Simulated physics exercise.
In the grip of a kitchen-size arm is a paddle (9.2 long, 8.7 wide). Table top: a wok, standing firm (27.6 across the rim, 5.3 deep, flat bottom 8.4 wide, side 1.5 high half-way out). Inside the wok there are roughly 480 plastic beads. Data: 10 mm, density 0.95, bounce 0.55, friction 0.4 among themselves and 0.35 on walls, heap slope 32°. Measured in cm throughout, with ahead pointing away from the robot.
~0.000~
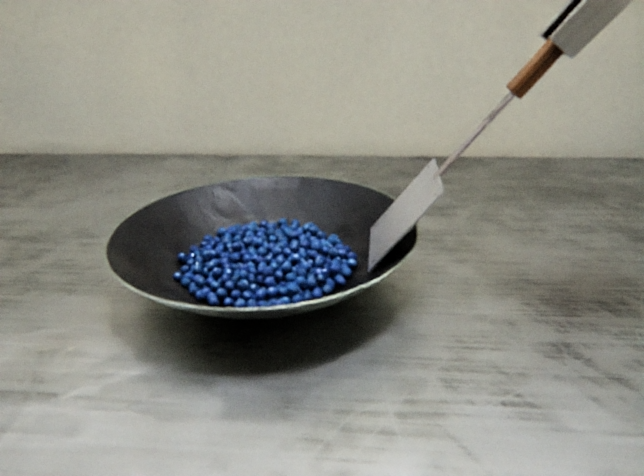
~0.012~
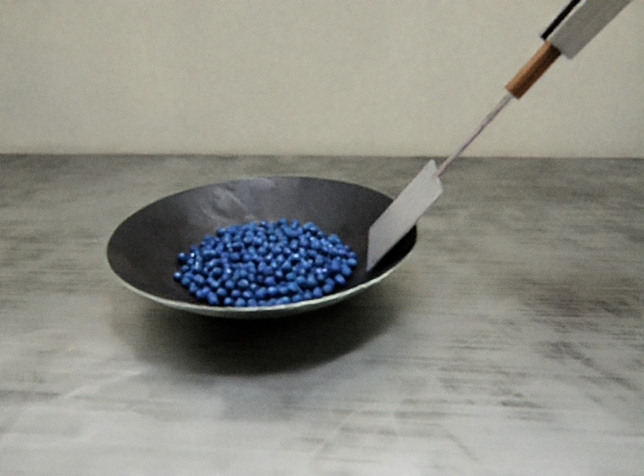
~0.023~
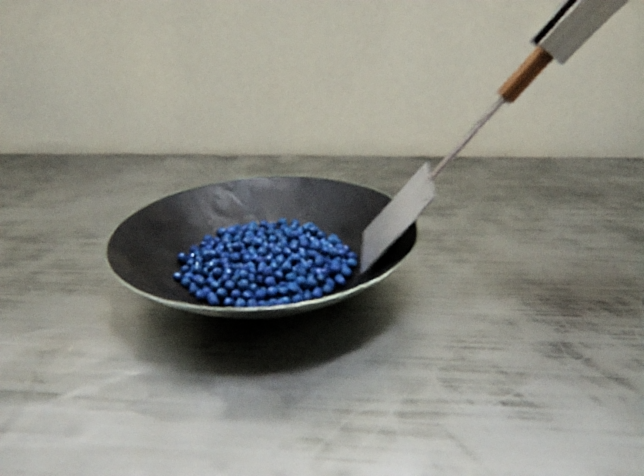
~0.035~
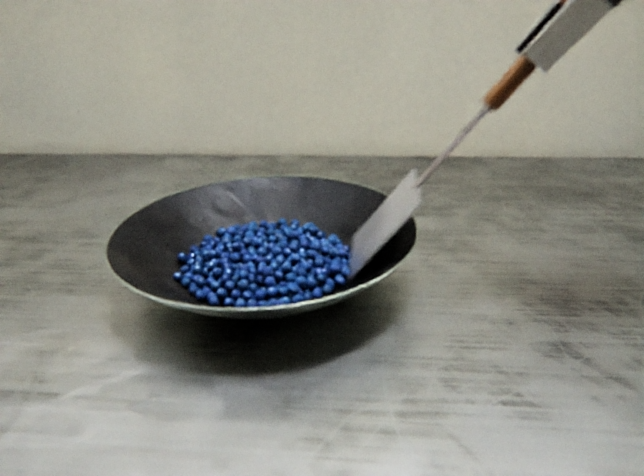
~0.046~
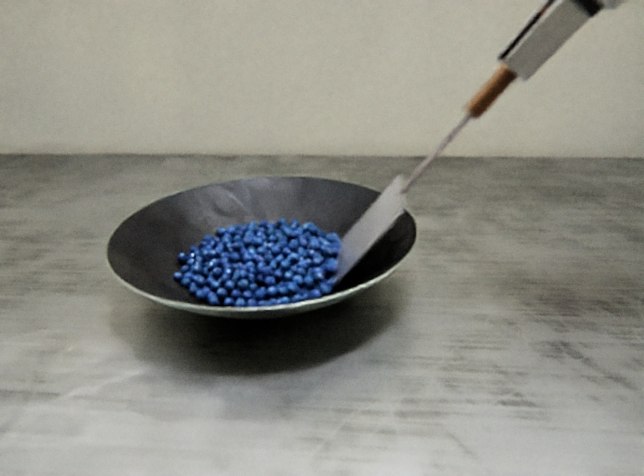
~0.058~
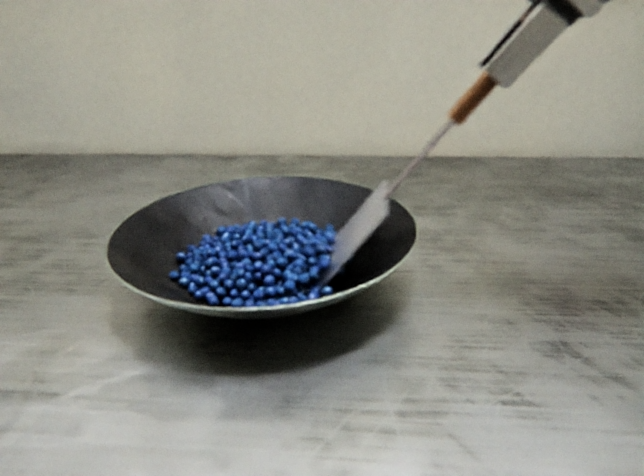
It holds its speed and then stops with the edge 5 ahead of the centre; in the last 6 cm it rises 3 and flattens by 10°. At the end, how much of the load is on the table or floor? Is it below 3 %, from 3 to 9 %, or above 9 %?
Above 9 %.
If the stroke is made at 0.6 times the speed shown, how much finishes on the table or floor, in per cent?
The share would be near 0 in a hundred.
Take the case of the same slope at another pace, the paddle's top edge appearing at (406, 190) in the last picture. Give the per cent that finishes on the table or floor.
About 0 per cent.
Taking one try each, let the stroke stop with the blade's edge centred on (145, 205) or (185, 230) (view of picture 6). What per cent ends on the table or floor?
Respectively some 55 and 35 percent end on the table or floor.
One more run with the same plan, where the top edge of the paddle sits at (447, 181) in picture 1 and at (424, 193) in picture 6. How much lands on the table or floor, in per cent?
Roughly 0 percent ends up there.
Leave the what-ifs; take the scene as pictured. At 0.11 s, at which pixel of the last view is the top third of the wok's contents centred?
Centre: Approx. (244, 241) in the last view.
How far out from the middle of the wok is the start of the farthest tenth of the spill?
About 60 cm.
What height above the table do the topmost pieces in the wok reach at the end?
Height at the end: Around 5.0 cm.
After 0.09 s, sloping 52°, highest piece 5 above the table; 477 in the wok.
After 0.11 s, sloping 48°, highest piece 6 above the table; 477 in the wok.
After 0.33 s, sloping 42°, highest piece 7 above the table; 419 in the wok, 40 on the table or floor, 18 on the blade or in flight.
After 1.38 s, sloping 42°, highest piece 5 above the table; 419 in the wok, 58 on the table or floor.
In the end, 419 in the wok, 58 on the table or floor. That is 12 % on the table or floor.
